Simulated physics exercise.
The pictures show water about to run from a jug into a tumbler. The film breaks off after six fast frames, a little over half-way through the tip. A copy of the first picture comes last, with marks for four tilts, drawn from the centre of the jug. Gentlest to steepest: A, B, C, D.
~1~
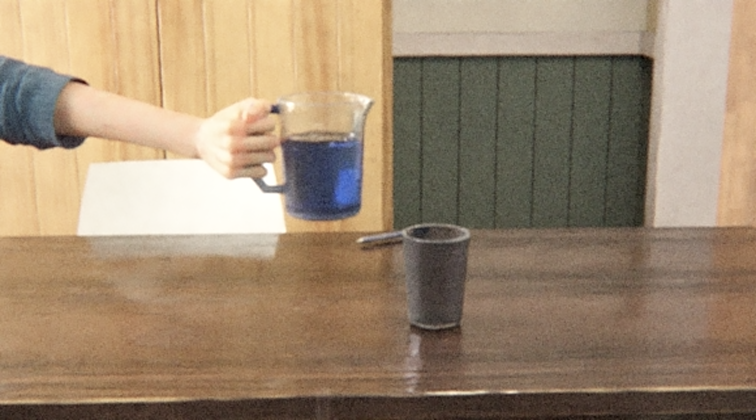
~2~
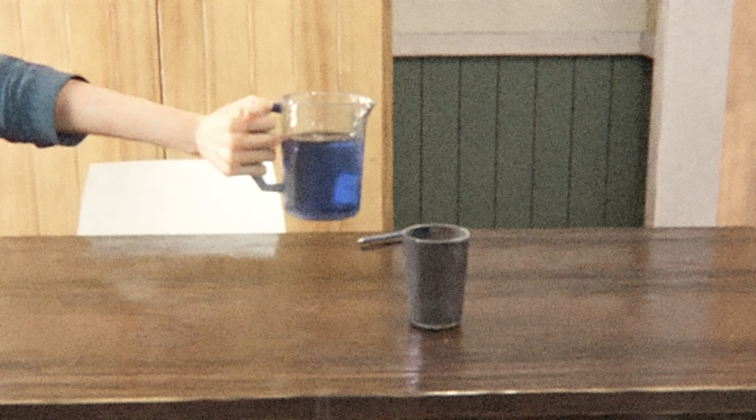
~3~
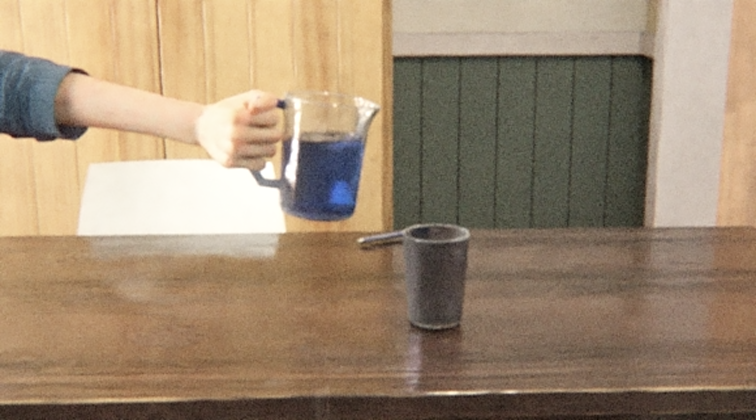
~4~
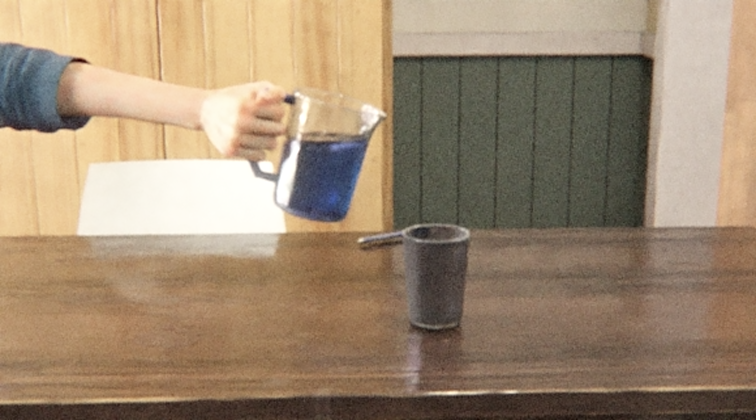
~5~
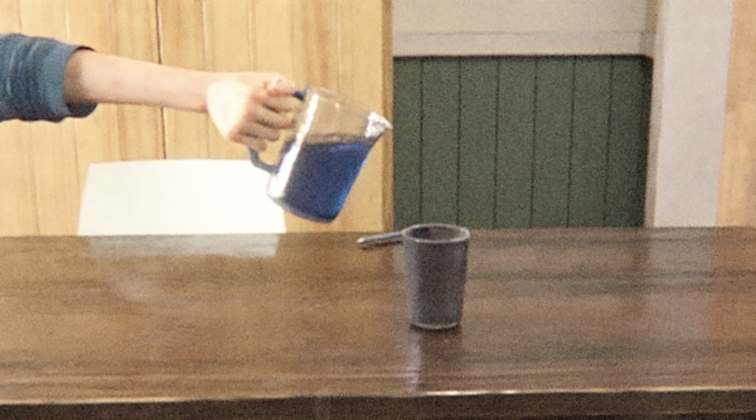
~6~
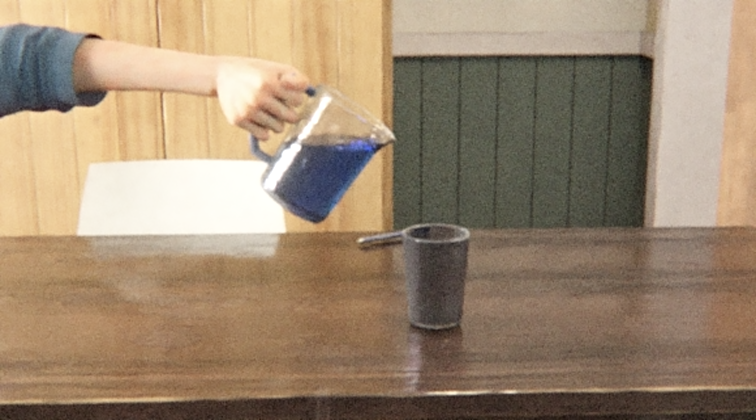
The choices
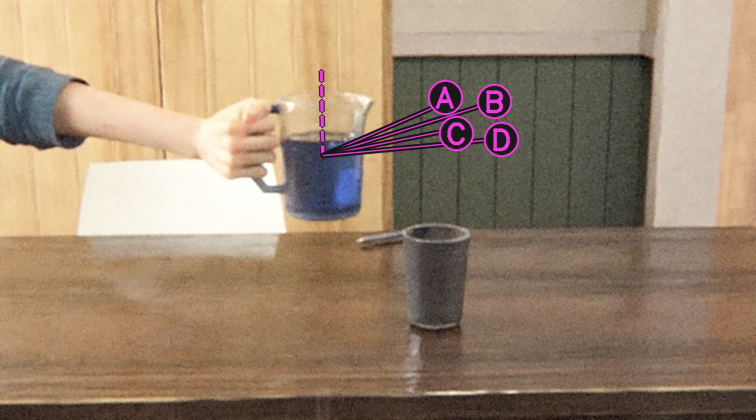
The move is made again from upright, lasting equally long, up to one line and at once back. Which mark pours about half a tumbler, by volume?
Mark A does it best.
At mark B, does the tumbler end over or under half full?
Over.
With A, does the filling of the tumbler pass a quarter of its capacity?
Yes, clearly.
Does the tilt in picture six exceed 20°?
Yes.
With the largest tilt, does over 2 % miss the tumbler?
Yes, it does.
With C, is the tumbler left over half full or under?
Over half.
In magenta, A at (431, 108); B at (478, 106); C at (438, 132); D at (484, 140).
For mark A, the tumbler ends with about 49 % of what it can hold.
For mark B, the tumbler ends with about 68 % of what it can hold.
For mark C, the tumbler ends with about 81 % of what it can hold; 4 % of the water is spilt.
For mark D, the tumbler ends with about 91 % of what it can hold; 10 % of the water is spilt.
